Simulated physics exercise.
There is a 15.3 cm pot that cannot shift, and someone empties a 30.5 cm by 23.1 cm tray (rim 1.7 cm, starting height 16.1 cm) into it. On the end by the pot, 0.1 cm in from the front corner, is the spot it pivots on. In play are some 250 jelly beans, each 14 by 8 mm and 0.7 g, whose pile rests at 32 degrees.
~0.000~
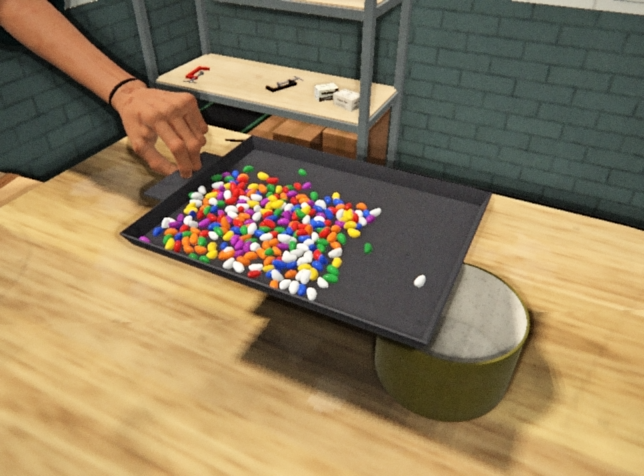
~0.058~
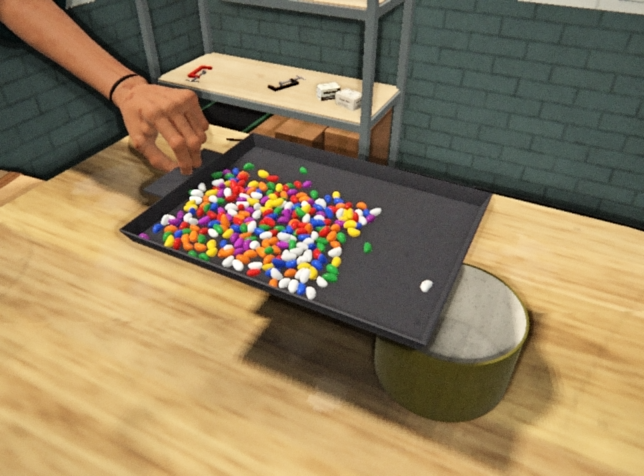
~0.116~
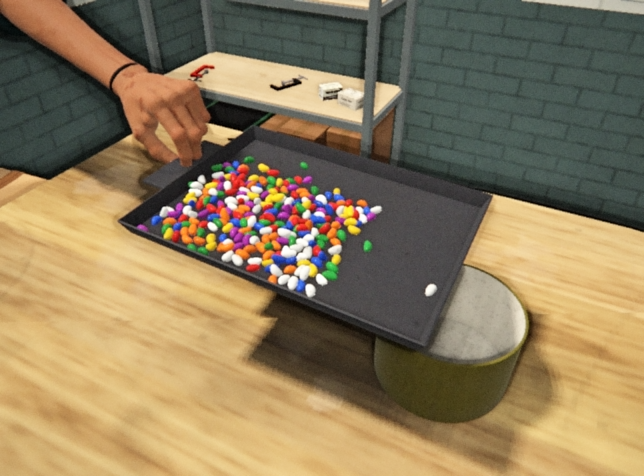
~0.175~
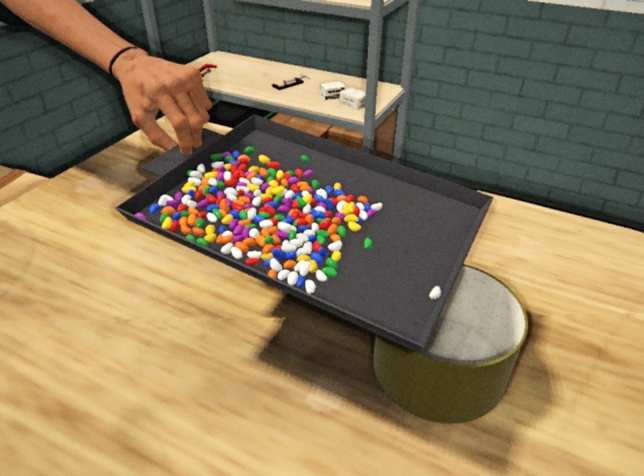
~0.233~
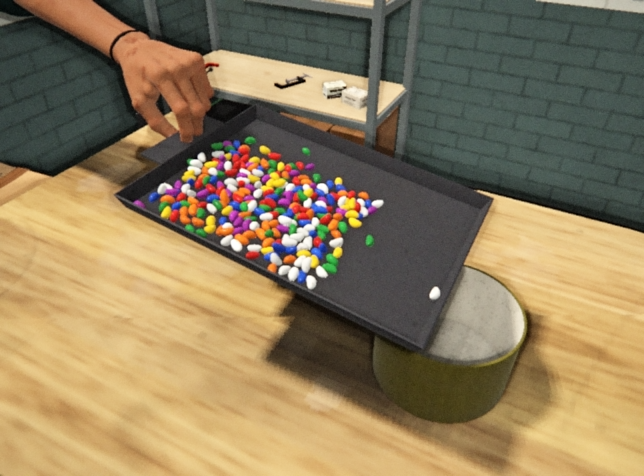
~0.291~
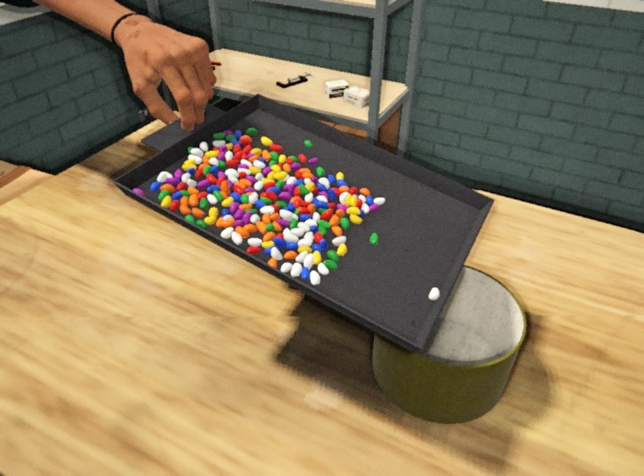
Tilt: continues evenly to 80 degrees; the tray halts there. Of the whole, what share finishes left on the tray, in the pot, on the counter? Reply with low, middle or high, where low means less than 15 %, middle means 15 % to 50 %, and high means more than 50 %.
My answer: Tray - low; pot - high; counter - middle.
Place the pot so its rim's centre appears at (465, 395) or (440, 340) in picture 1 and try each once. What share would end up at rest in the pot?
Some 45 and 60 per cent.
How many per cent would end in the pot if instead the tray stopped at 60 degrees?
It would land at about 30 percent.
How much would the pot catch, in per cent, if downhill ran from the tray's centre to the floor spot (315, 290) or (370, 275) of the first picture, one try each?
Roughly 0 per cent on the first try and 0 per cent on the second.
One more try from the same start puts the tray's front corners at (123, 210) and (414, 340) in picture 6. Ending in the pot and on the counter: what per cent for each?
Pot 0 % / counter 100 %.
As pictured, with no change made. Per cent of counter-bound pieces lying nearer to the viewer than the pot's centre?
Share: Roughly 60 %.
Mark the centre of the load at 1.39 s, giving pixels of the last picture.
Load centre est.: (443, 361) px.
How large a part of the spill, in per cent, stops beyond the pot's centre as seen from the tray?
I'd put it at close to 90 per cent.
Then, at 0.95 s, tilt 43 degrees; the tray holds 90 %, the pot 0 %.
After 1.39 s, tilt 65 degrees; the tray holds 45 %, the pot 30 %.
After 1.91 s, tilt 80 degrees; the tray holds 10 %, the pot 45 %.
By 3.2 s all is still; tray 0 %, pot 55 %, counter 40 %.
